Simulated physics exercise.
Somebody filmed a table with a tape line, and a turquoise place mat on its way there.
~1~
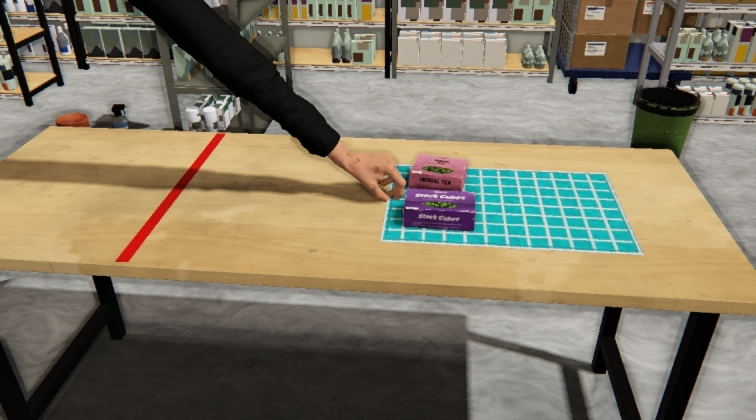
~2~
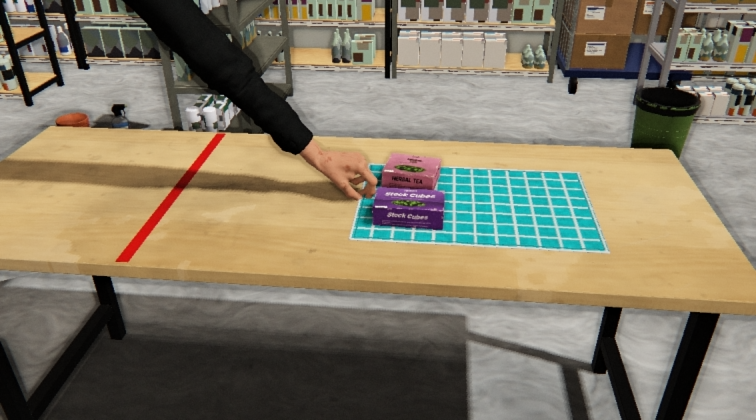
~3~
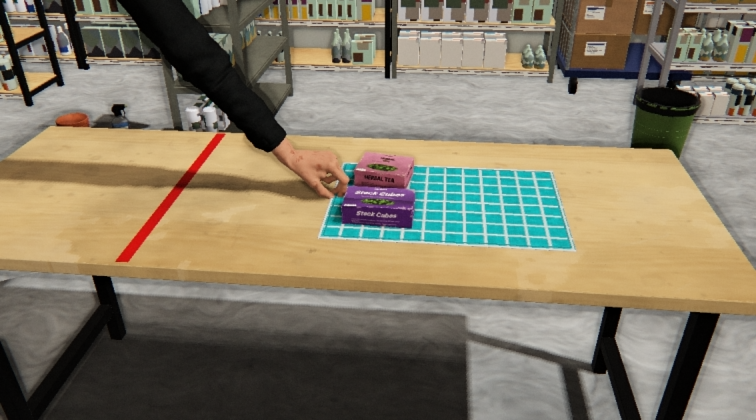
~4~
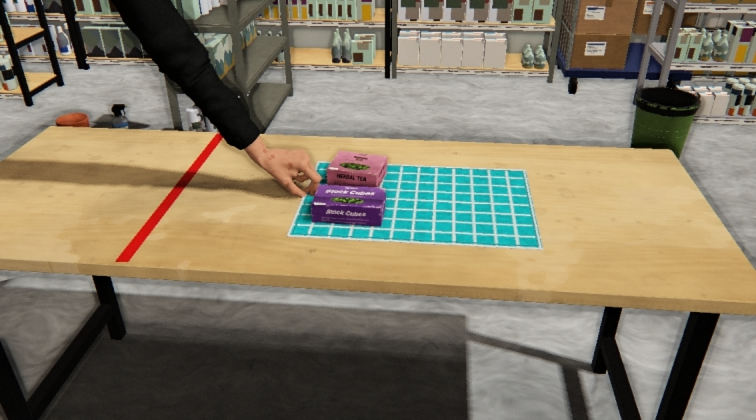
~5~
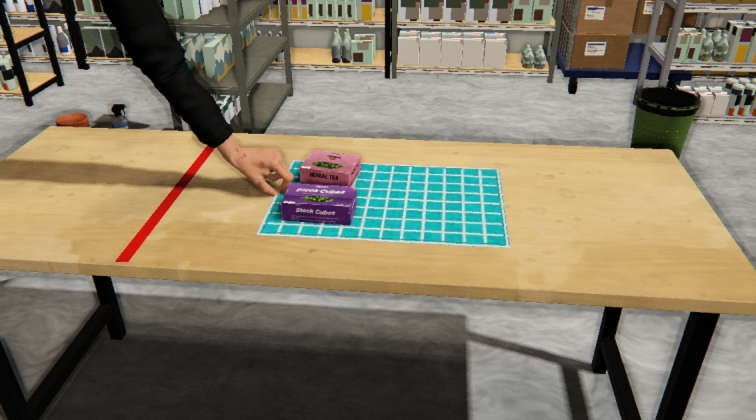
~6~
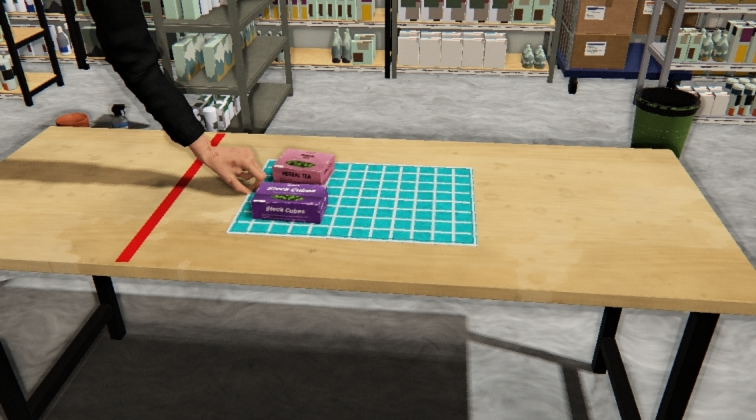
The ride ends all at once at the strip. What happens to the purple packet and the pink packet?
The purple packet slides clear of the cloth, the pink packet leaves the cloth.
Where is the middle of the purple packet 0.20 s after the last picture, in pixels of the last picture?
By then it is at (180, 197).
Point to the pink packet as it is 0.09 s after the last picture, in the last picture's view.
By then it is at (257, 166).
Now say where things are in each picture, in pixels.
The first picture shows place mat end (380, 241); purple packet (440, 200); pink packet (440, 165); tape (132, 247).
The second picture shows place mat end (349, 240), far hem (609, 254); pink packet (412, 164).
The third picture shows place mat end (318, 238); purple packet (379, 197).
The fourth picture shows place mat end (287, 236), far hem (543, 250); pink packet (357, 162).
The fifth picture shows place mat end (257, 235); purple packet (319, 194).
The sixth picture shows place mat end (226, 233), far hem (477, 246); purple packet (290, 193); pink packet (303, 160); tape (132, 247).
Then, 0.09 s on from there, hem short of the tape; purple packet on the cloth near (238, 200); pink packet on the cloth near (257, 166).
Then, 0.20 s on from there, hem at the tape; purple packet on the cloth near (180, 197); pink packet on the cloth near (204, 164).
In the end, hem at the tape; purple packet ahead of the hem near (106, 195); pink packet ahead of the hem near (137, 162). The purple packet leaves the cloth and the pink packet shoots off the front.
